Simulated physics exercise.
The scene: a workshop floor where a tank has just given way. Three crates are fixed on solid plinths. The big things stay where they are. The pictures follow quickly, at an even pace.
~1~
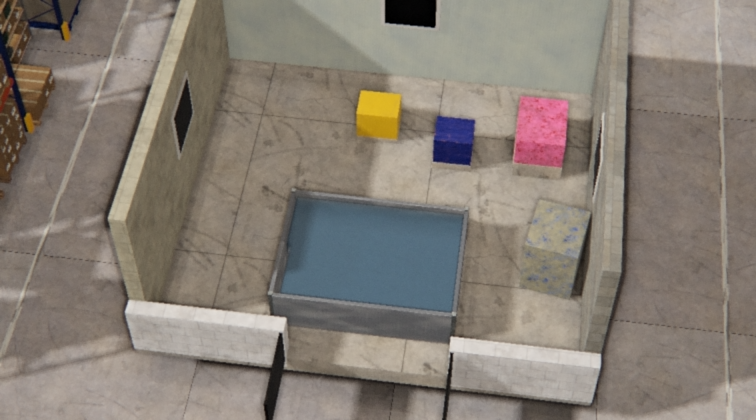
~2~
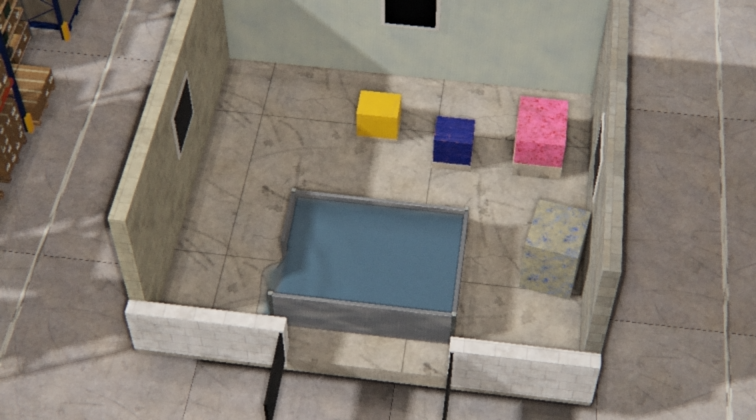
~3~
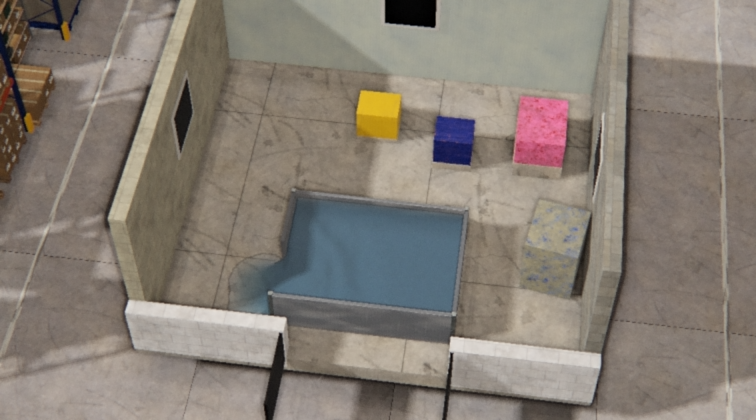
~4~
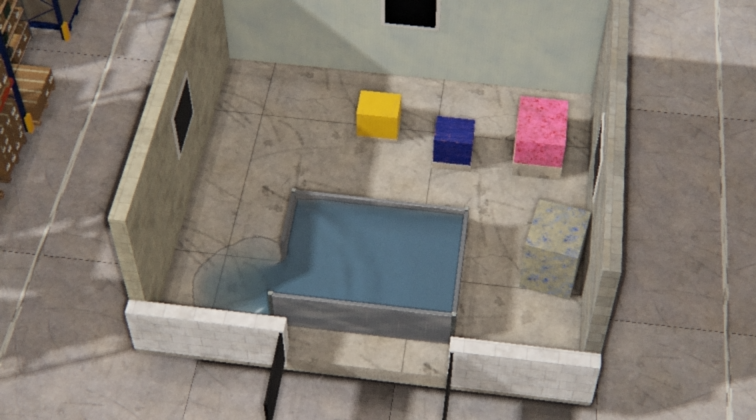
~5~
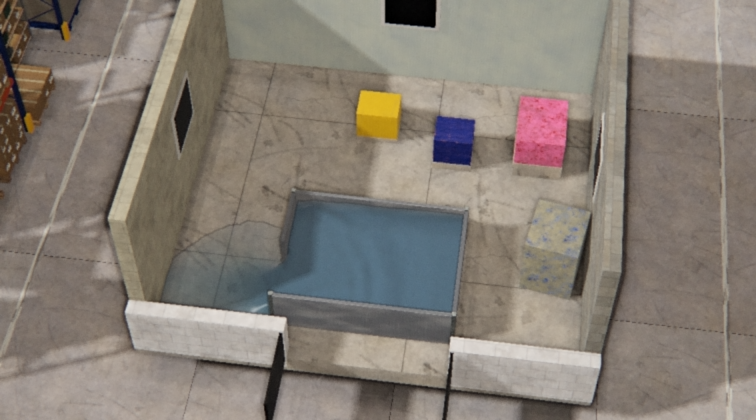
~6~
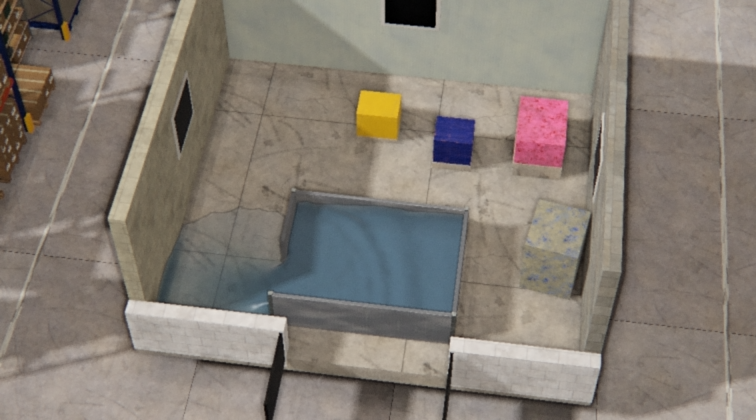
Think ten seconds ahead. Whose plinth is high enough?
The yellow crate is wetted; the pink crate escapes dry; the blue crate escapes dry.
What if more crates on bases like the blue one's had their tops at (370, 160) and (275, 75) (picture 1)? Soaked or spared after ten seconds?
One after the other: Keeps dry, takes water.
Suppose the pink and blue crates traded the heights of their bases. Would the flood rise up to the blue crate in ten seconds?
In short: Blue is spared.
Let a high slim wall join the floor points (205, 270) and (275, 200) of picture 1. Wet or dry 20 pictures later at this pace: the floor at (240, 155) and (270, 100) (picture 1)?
In that order: Awash, covered.
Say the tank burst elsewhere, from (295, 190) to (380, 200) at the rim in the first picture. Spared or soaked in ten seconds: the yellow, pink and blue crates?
In short: The yellow crate is wetted; the pink crate remains dry; the blue crate is wetted.
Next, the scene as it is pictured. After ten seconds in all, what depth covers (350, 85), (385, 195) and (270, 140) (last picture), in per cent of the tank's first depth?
Roughly 16, 8 and 18 per cent, in turn.
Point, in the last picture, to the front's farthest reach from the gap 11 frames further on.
I would point to (223, 87).
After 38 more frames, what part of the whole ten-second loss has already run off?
Roughly 50 per cent.
A moment on, water covers 15 % of the floor; the yellow crate not reached, the pink crate not reached, the blue crate not reached.
Next, water covers 25 % of the floor; the yellow crate not reached, the pink crate not reached, the blue crate not reached.
Then, water covers 50 % of the floor; the yellow crate water round its plinth, the pink crate not reached, the blue crate not reached.
Later, water covers 80 % of the floor; the yellow crate water round its plinth, the pink crate water round its plinth, the blue crate water round its plinth.
In the end, water covers 100 % of the floor; the yellow crate was topped, the pink crate stayed above the water, the blue crate stayed above the water.
